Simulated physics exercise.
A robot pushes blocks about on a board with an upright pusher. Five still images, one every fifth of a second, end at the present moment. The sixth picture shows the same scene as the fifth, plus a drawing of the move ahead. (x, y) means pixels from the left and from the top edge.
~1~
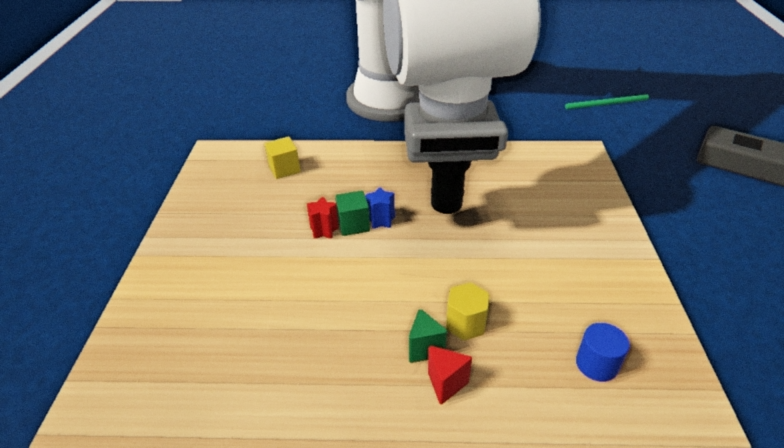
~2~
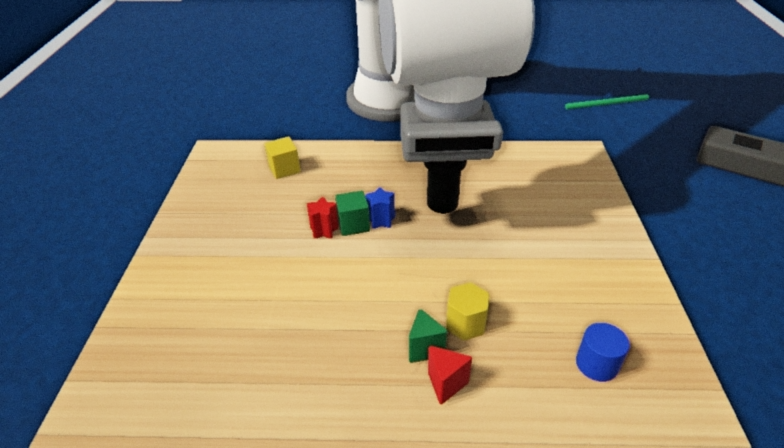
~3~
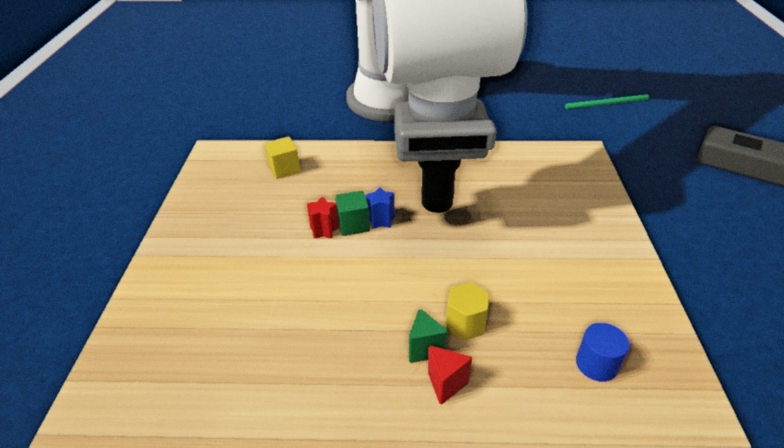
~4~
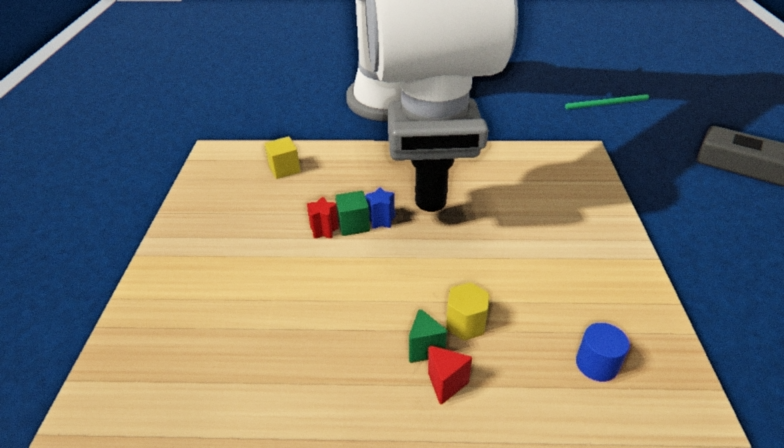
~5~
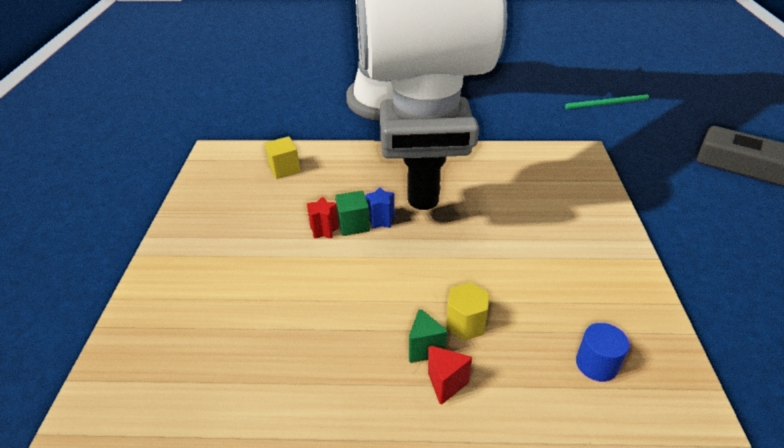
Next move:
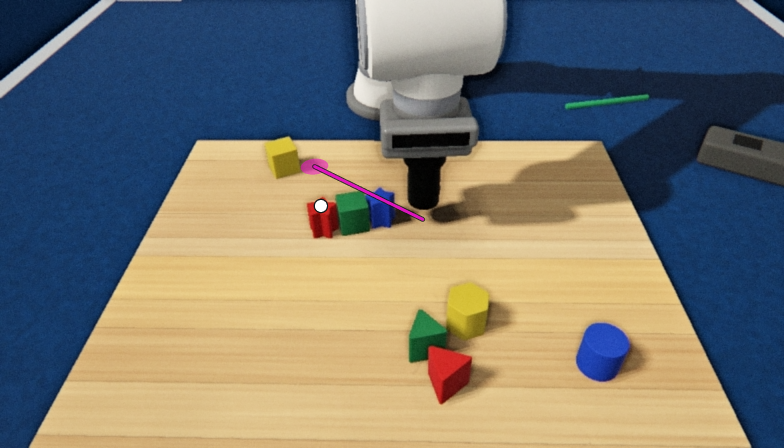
On a wooden board, a robot arm moved its upright black pusher slightly left toward the blue star beside the green and red blocks, touching nothing, while all the coloured pieces stayed still.
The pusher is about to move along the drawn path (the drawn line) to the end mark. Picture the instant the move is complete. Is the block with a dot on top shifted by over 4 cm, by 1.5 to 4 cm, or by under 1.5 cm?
Less than 1.5 cm.
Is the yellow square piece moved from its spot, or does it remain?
It is left in place.
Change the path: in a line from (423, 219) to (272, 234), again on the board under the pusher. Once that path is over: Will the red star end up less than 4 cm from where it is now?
No.
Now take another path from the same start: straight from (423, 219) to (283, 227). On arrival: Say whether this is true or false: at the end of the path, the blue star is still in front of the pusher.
The statement is correct.
The drawn path runs from (423, 219) directly to (314, 166); the dot is on the red star.
What follows on the original path. One third of the way, pusher at (382, 182); red star at (313, 209), turned 15° clockwise; green square piece at (340, 201), turned 40° anticlockwise; blue star at (360, 188), turned 35° anticlockwise.
Two thirds of the way, pusher at (346, 165); red star at (312, 210), turned 15° clockwise; green square piece at (340, 201), turned 40° anticlockwise; blue star at (355, 185), turned 70° anticlockwise.
At the end, pusher at (312, 149); yellow square piece not moved; red star at (312, 210), turned 15° clockwise; green square piece at (340, 201), turned 40° anticlockwise; blue star at (355, 185), turned 70° anticlockwise.
